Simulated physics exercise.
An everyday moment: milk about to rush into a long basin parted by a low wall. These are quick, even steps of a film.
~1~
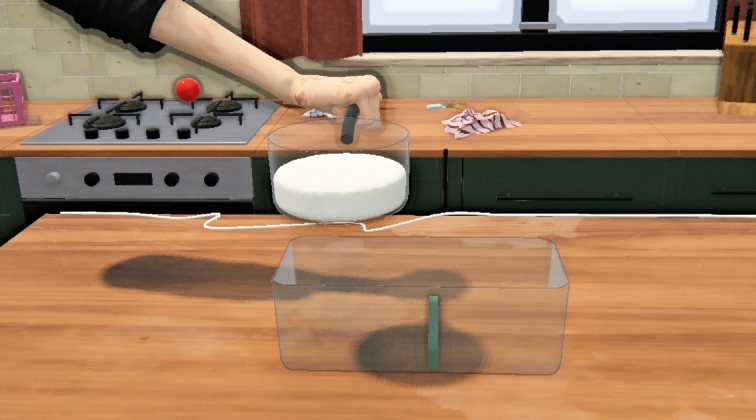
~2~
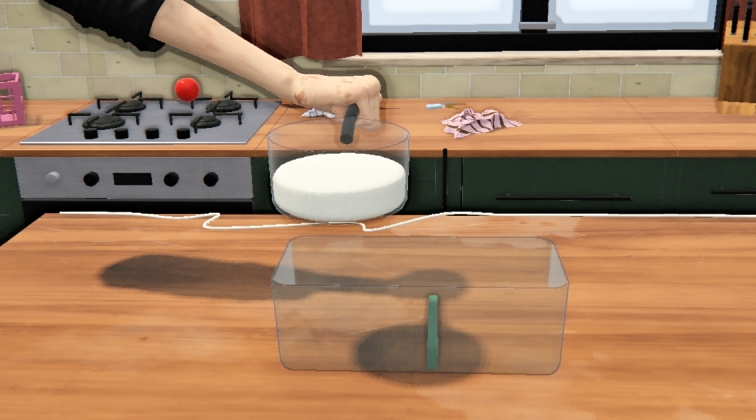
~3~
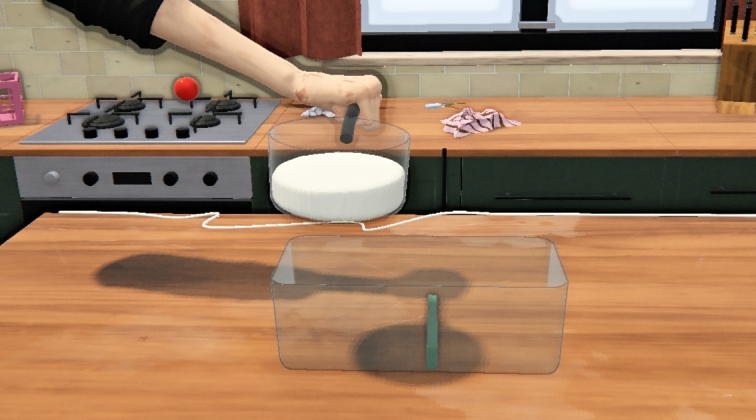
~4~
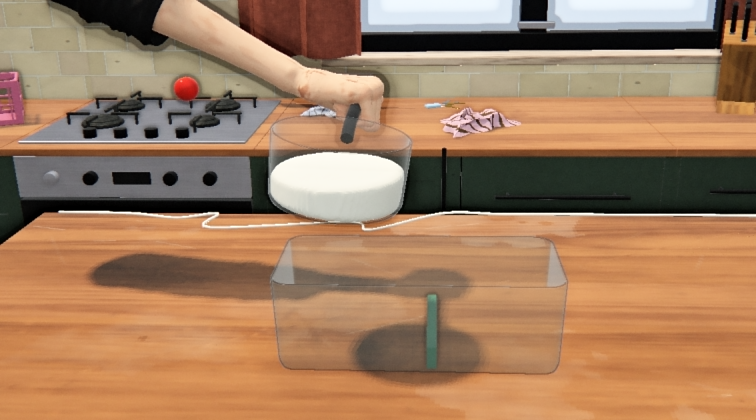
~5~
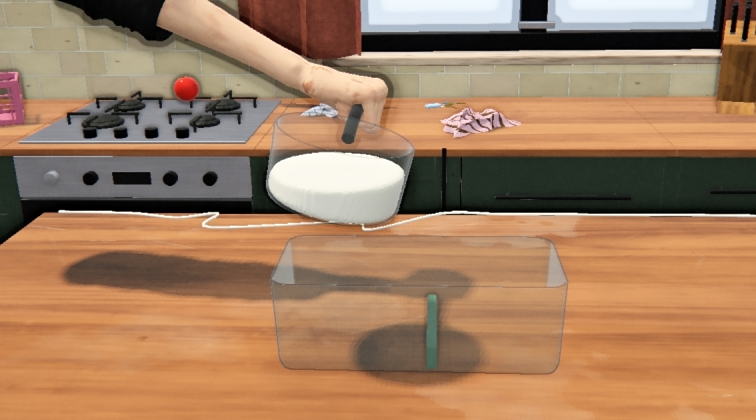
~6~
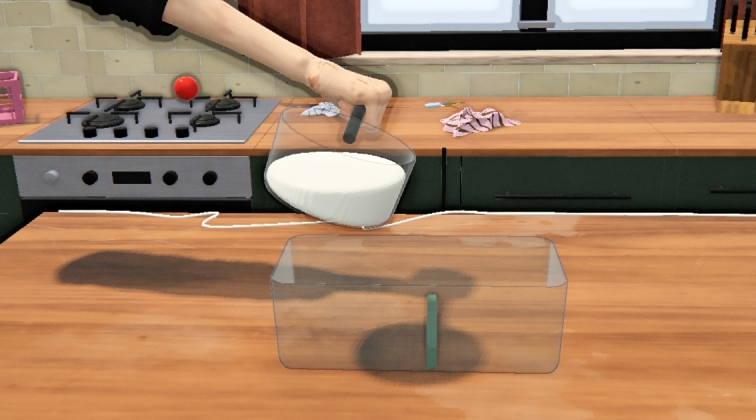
A clear round pot of white milk, gripped by its dark handle in an outstretched hand, starts level and then leans gradually further, its right side dipping while the milk's surface stays nearly flat. Below it on a wooden counter sits a long, empty transparent basin with a low green divider. The fixed, slightly raised view faces a kitchen with a stove at left, a red round object, and a crumpled pink cloth behind.
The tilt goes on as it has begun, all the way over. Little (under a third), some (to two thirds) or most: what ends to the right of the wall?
In the end from a third to two thirds is right of the wall.
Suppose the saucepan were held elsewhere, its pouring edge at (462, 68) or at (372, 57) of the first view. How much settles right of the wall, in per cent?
In turn 80 and 35 in a hundred.
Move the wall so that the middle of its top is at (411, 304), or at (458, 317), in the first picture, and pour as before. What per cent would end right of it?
Near 65 % and 20 %.
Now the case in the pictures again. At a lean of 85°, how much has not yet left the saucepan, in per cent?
Roughly 50 in a hundred.
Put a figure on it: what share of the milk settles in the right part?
Roughly 50 in a hundred.
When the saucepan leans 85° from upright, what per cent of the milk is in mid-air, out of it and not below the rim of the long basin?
About 30 per cent.
A moment on, the saucepan is tipped on its side and 49 per cent is still to pour, 1 is left of the wall and 18 right of it.
Next, the saucepan is tipped right over and 6 per cent is still to pour, 41 is left of the wall and 47 right of it.
Then the saucepan is tipped right over and 0 per cent is still to pour, 50 is left of the wall and 49 right of it.
Later the saucepan is tipped right over and 0 per cent is still to pour, 50 is left of the wall and 49 right of it.
In the end 50 per cent lies left of the wall, 49 right of it and 1 outside.
